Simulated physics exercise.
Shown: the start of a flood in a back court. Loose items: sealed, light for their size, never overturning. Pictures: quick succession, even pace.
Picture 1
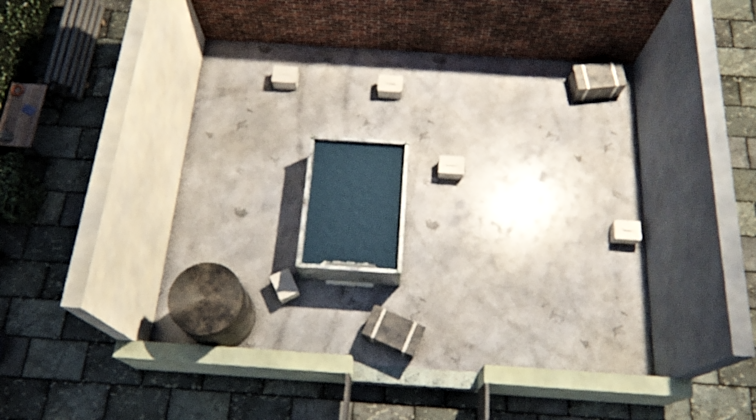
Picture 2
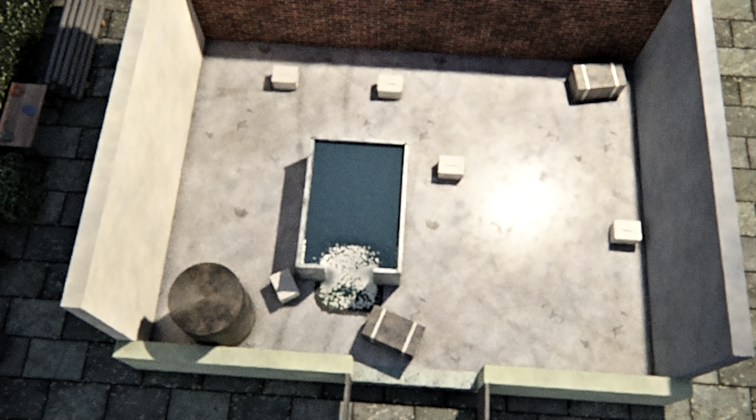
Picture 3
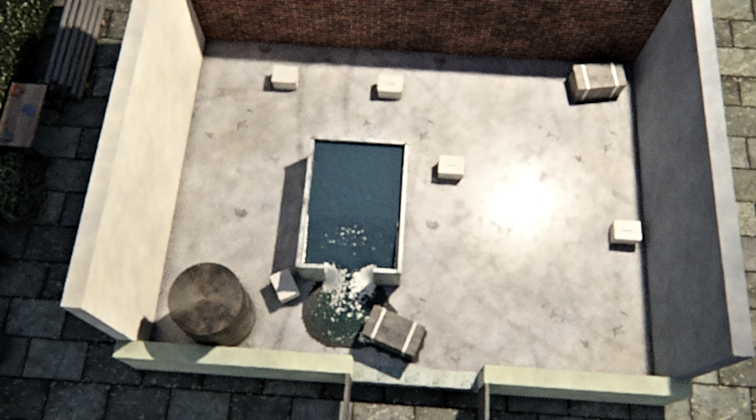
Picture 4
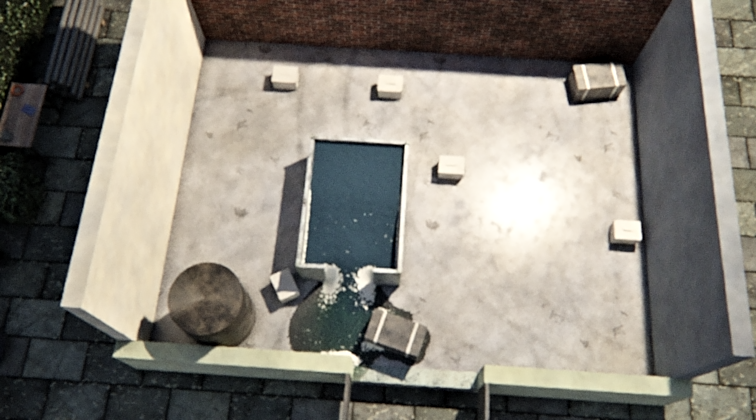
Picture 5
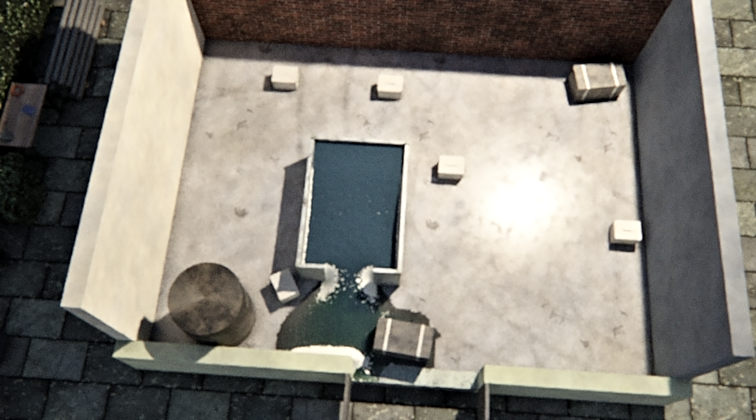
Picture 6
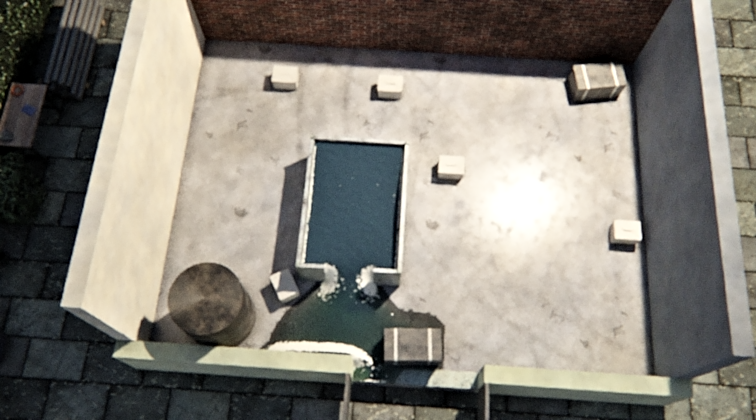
In a walled court, water bursts from a tank, spreads, and nudges a trunk right.
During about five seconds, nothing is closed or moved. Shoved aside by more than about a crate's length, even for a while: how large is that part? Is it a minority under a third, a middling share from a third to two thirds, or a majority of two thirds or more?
Counting the far movers, it's low - under a third.
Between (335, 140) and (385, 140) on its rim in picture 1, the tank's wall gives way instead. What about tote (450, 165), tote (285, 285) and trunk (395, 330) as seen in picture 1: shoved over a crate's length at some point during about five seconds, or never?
Lab note - in sequence: Never that far; never that far; never that far.
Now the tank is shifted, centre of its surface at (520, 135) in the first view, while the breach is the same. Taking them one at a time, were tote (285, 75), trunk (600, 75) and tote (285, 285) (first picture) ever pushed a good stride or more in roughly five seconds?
The three, one by one: Short of that, short of that and short of that.
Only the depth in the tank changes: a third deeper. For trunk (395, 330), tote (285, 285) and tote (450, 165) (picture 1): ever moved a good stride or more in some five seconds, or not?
Beyond that, then beyond that, then not beyond that.
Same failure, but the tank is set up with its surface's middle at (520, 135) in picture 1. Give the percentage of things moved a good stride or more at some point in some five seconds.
About 30 per cent.
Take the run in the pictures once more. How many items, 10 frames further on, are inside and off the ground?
So that is 0.
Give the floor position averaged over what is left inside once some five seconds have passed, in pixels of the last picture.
Somewhere near (438, 151) in the last view.
A moment on, 1 of 7 are well off their spots; 0 afloat.
Next, 1 of 7 are well off their spots; 0 afloat.
Later, 1 of 7 are well off their spots; 1 afloat.
In the end, 2 of 7 are well off their spots, and 2 have been at some point; 0 afloat.
